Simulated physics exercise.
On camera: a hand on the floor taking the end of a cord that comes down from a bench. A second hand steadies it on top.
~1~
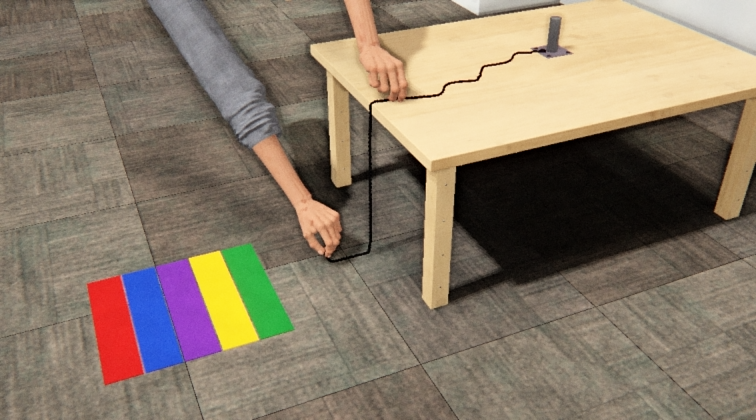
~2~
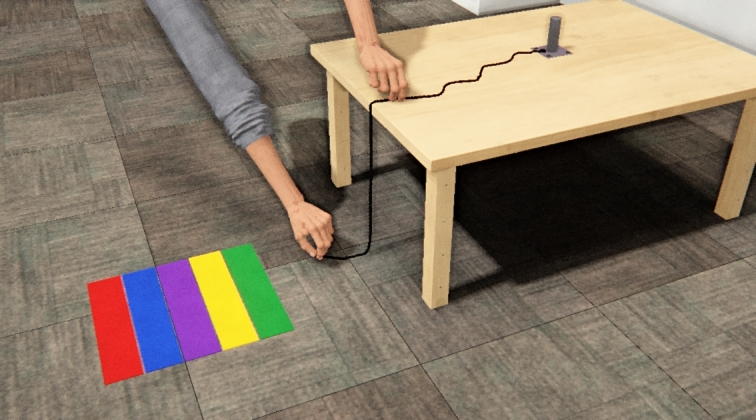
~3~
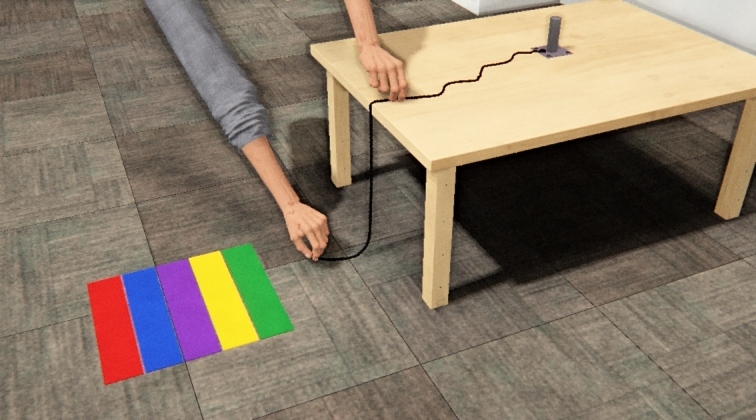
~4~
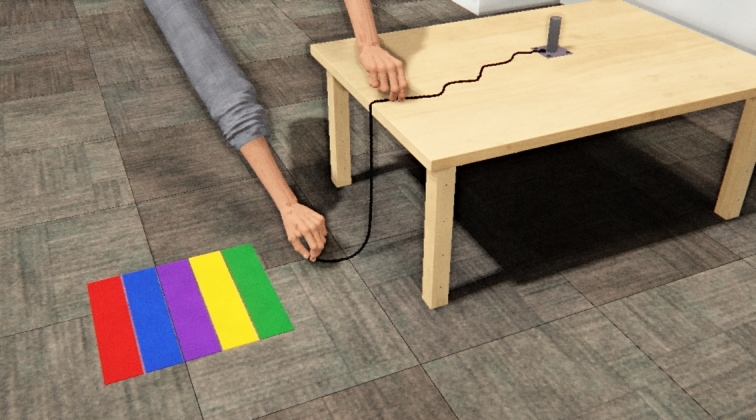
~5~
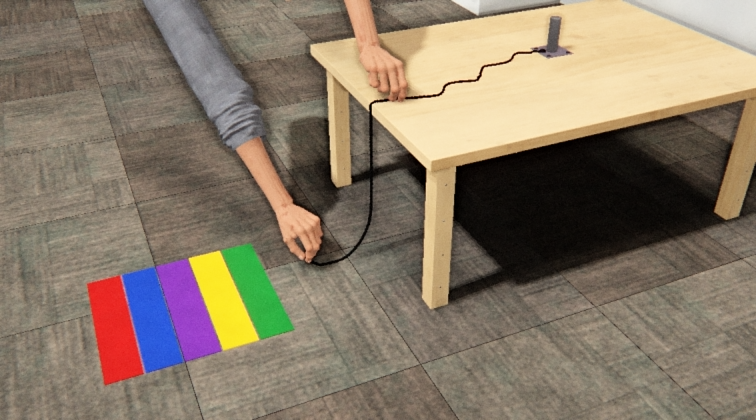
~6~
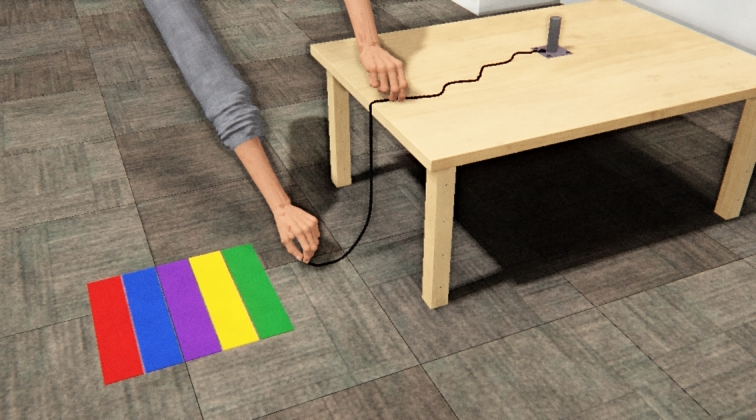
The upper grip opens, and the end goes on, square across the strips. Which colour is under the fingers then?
The end stops over the purple strip.
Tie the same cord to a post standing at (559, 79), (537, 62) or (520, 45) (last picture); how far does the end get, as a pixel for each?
Near (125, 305), (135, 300) and (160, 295).
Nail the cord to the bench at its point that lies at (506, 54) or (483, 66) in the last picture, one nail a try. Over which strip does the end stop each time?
It would be purple; purple.
A little later, end near (249, 272); over green.
Next, end near (204, 284); over yellow.
When it is tight, end near (178, 291); over purple. It gets as far as the purple strip.
